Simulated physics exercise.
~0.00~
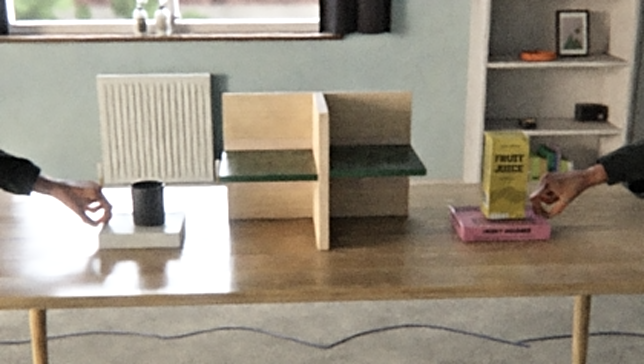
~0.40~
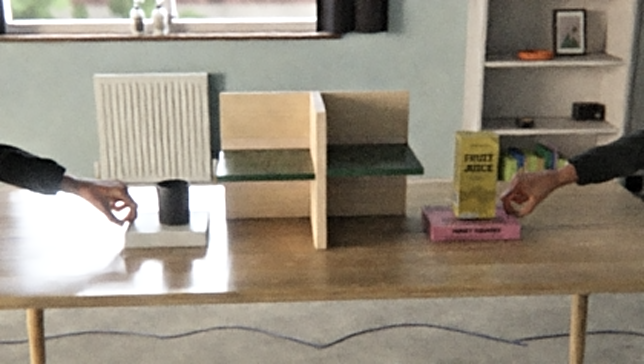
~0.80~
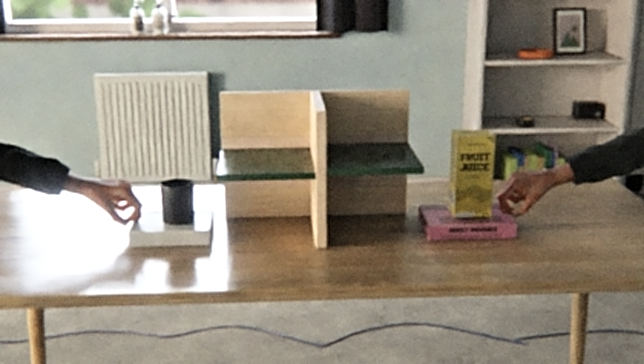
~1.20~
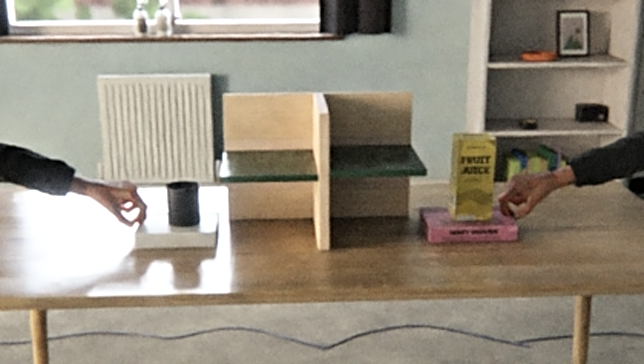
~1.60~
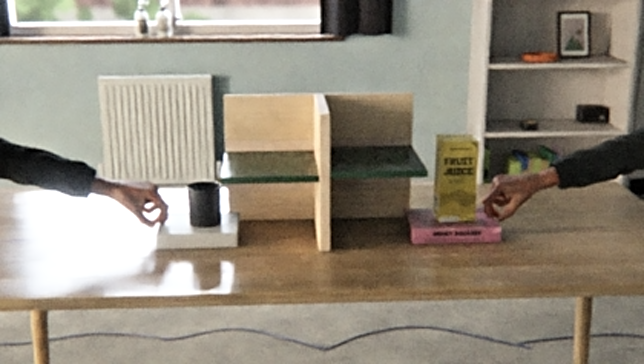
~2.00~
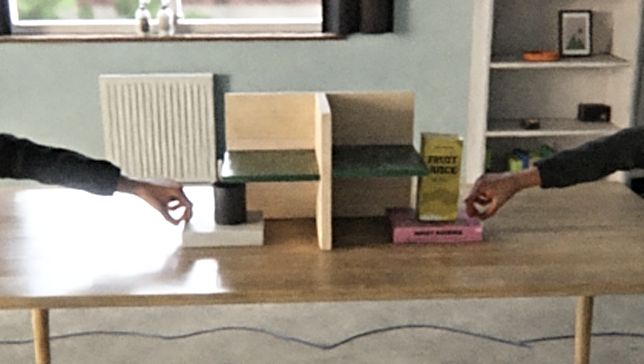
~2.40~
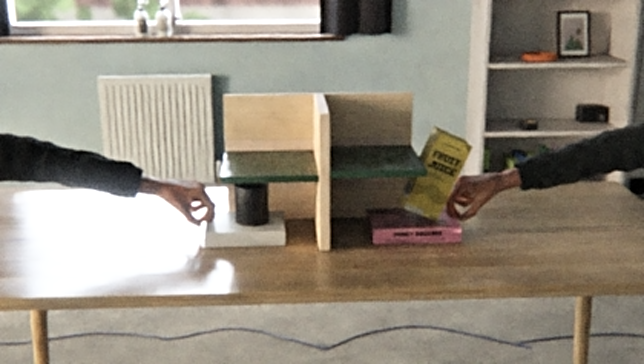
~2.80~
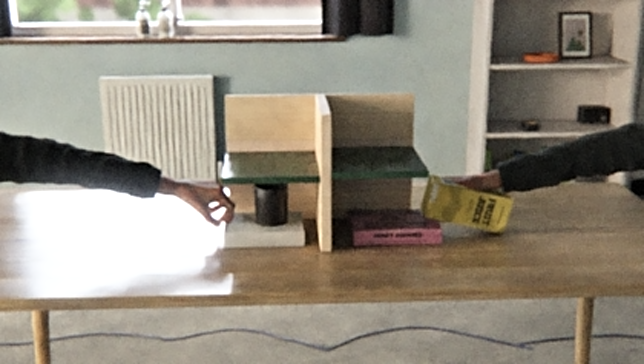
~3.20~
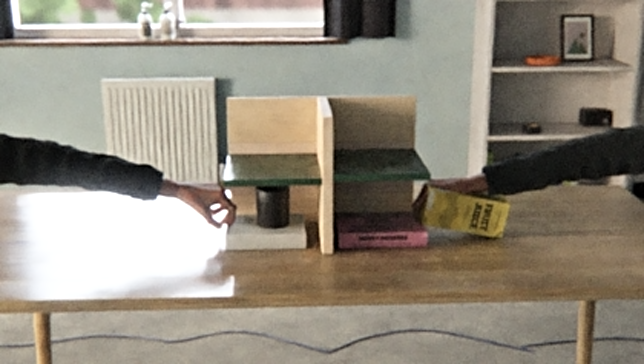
Yellow juice carton tipping off a pink packet against a green shelf, while a black cup slides under on a white tray.
